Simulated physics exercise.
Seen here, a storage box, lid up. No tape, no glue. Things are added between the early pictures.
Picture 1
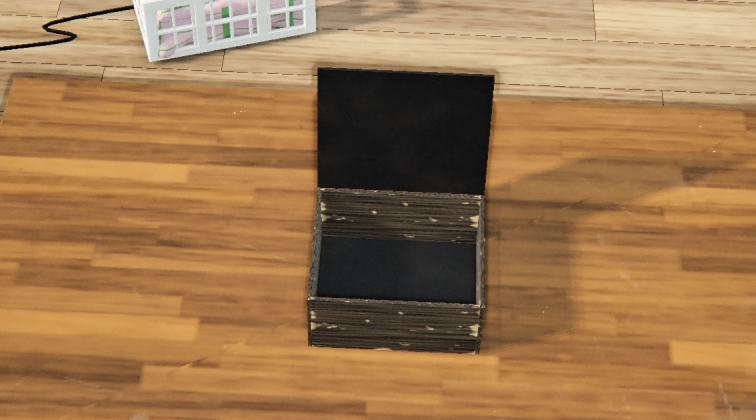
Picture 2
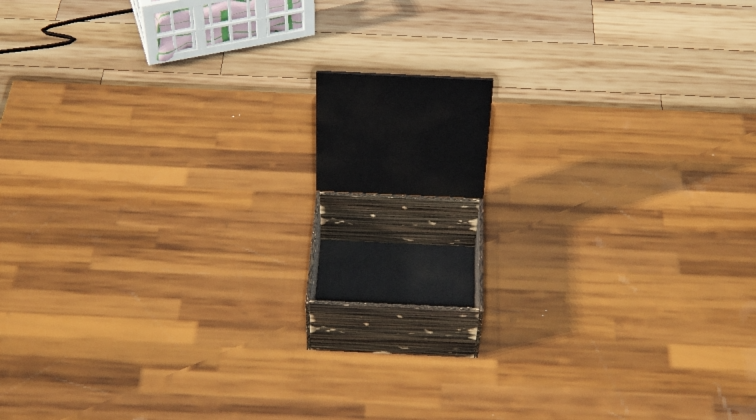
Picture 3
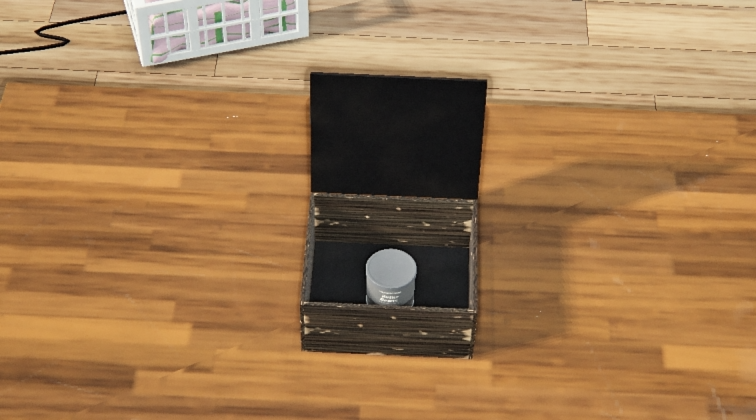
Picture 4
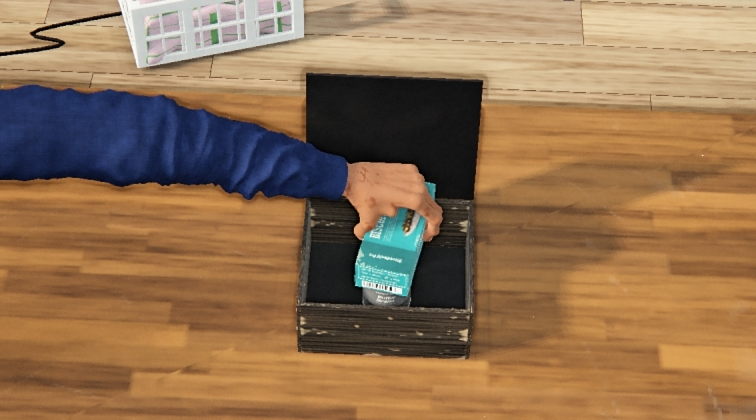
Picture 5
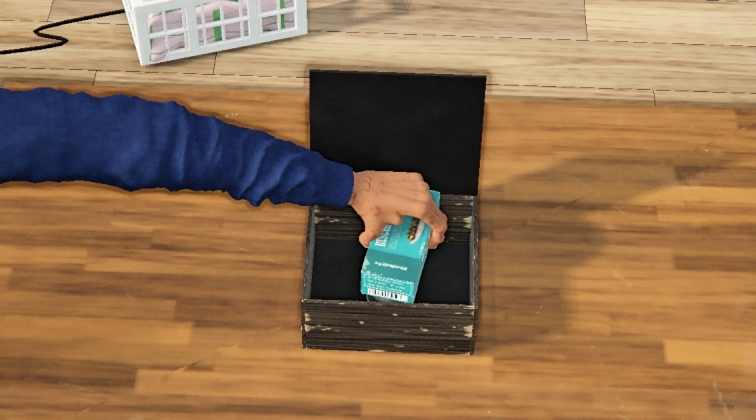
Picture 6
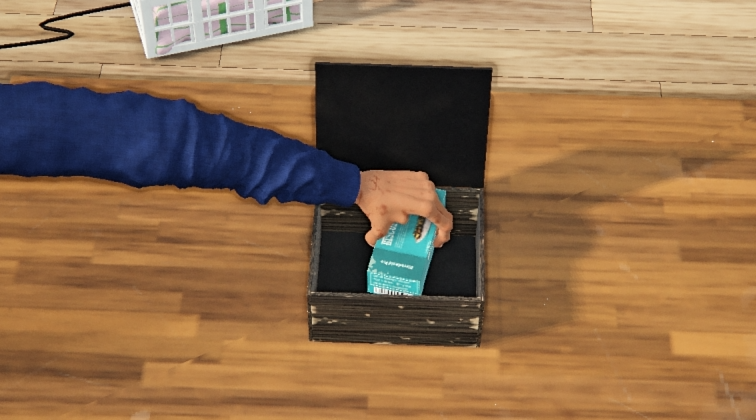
At the start, an open, dark wooden storage box sits empty on a wood surface, its black lid raised. A grey tin then appears inside, and next a blue-sleeved arm reaches in from the left, holding a turquoise carton over the box and lowering it inside, the hand still gripping it.
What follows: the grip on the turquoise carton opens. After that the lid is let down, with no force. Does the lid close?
Here the lid is held up.
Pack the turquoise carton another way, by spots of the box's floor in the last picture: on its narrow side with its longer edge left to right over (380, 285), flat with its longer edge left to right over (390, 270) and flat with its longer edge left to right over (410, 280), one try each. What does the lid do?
In the first case it will not close; in the second case it shuts flat; in the third case it will not close.
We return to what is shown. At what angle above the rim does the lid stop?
About 35°.
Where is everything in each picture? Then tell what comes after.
The last thing is not in view yet, in the first frame.
The last thing is not in view yet, in the second frame.
The last thing is not in view yet; grey tin (391, 284), in the third frame.
Still above its spot; turquoise carton (396, 234), in the fourth frame.
Still above its spot; turquoise carton (401, 242), in the fifth frame.
Put in, still held; turquoise carton (407, 241), in the sixth frame.
Then, 1.00 s past the last view, lid starting down.
Then, 1.40 s past the last view, lid 72° above the rim.
Then, 1.60 s past the last view, lid 59° above the rim.
Then, 2.00 s past the last view, lid 42° above the rim.
Finally, lid 36° above the rim; both still in place. Final places as the last picture's camera would see them, turquoise carton near (412, 248).
